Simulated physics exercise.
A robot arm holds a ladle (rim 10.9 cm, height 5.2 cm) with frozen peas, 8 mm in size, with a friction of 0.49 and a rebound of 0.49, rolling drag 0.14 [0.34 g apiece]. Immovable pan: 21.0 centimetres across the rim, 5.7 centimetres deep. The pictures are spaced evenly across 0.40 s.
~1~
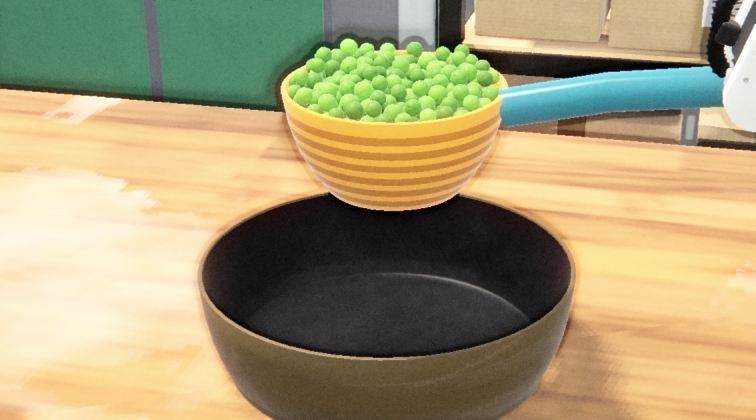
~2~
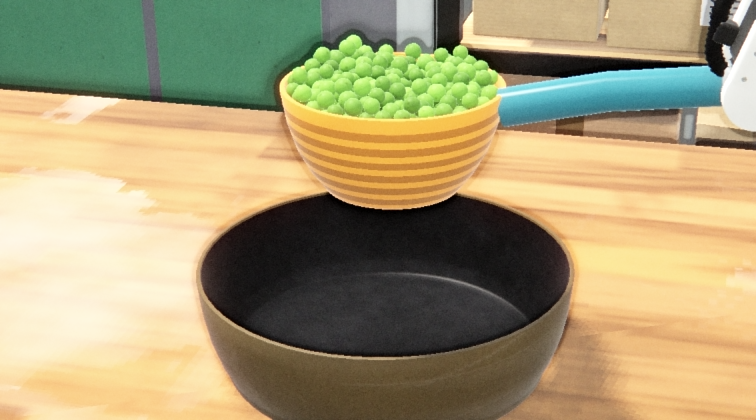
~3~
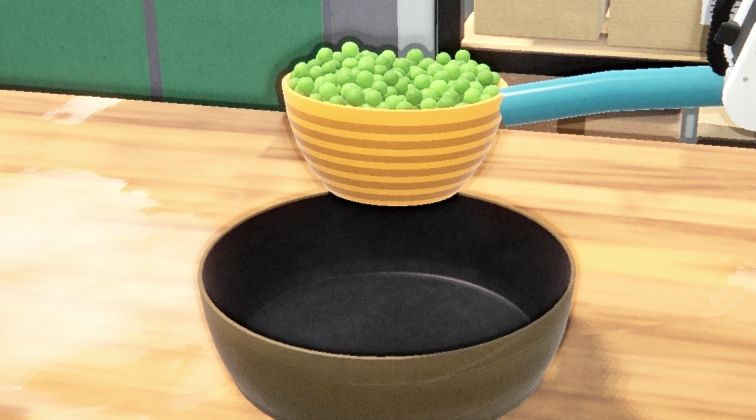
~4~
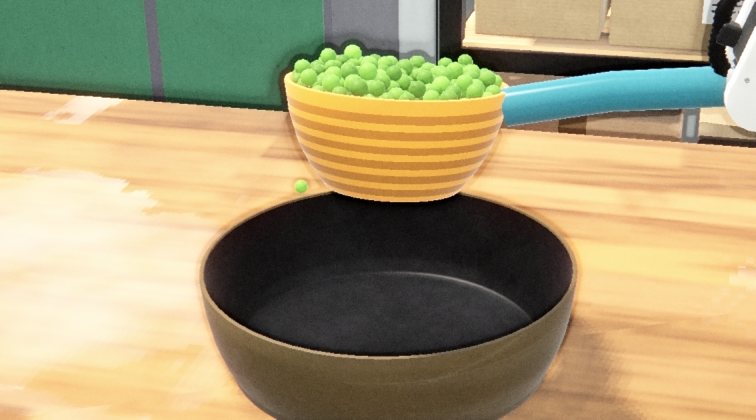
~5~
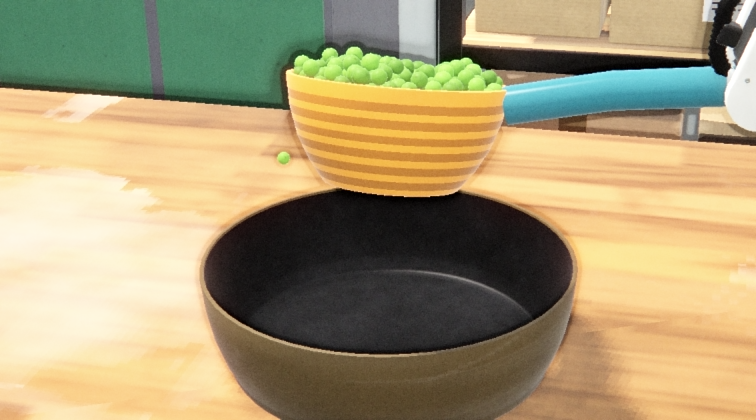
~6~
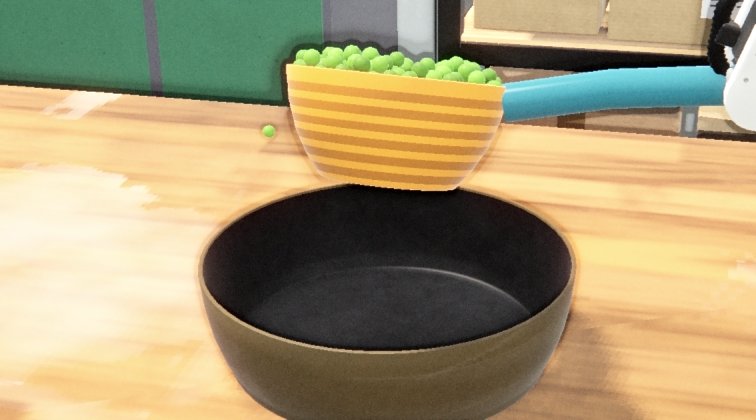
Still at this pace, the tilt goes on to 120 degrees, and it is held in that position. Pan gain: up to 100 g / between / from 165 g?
Upper tier.
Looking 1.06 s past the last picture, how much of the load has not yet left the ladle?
My estimate is about 55 per cent.
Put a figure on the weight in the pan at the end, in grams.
Estimated mass: Near 230 g.
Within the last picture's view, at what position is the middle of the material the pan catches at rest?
Near pixel (423, 317).
Then, 0.58 s after the last picture, tilt 54 degrees; 1 g in the pan, ladle holds 100 %.
Then, 1.06 s after the last picture, tilt 82 degrees; 95 g in the pan, ladle holds 55 %.
Then, 1.50 s after the last picture, tilt 108 degrees; 216 g in the pan, ladle holds 5 %.
Then, 1.92 s after the last picture, tilt 120 degrees; 230 g in the pan, ladle holds 0 %.
In the end, 230 g in the pan, ladle holds 0 %.
